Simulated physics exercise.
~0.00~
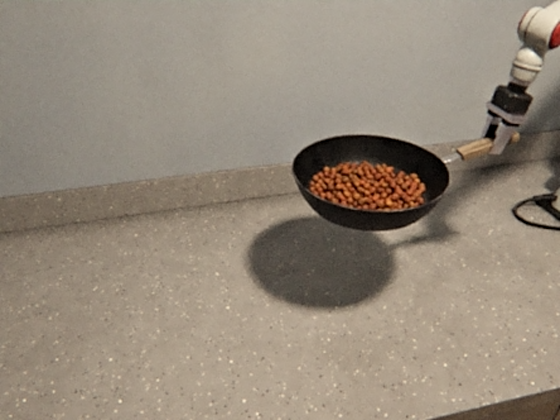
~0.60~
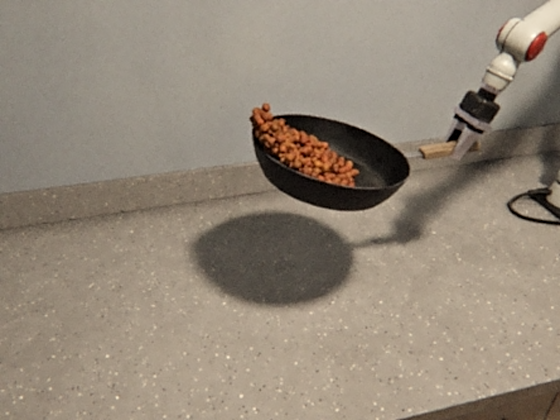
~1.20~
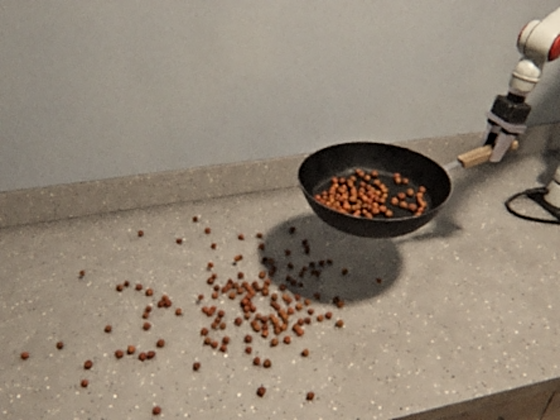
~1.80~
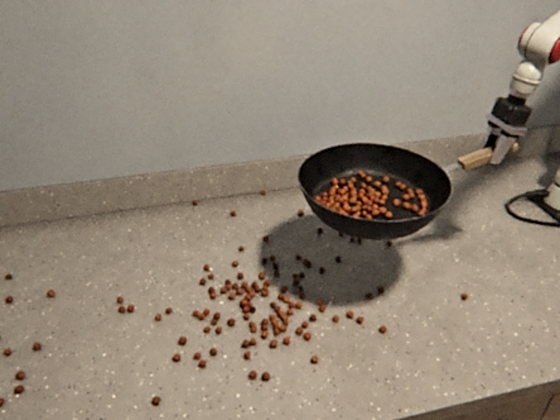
Above a speckled grey counter, a robot arm jerks a black pan, spilling many brown nuts.
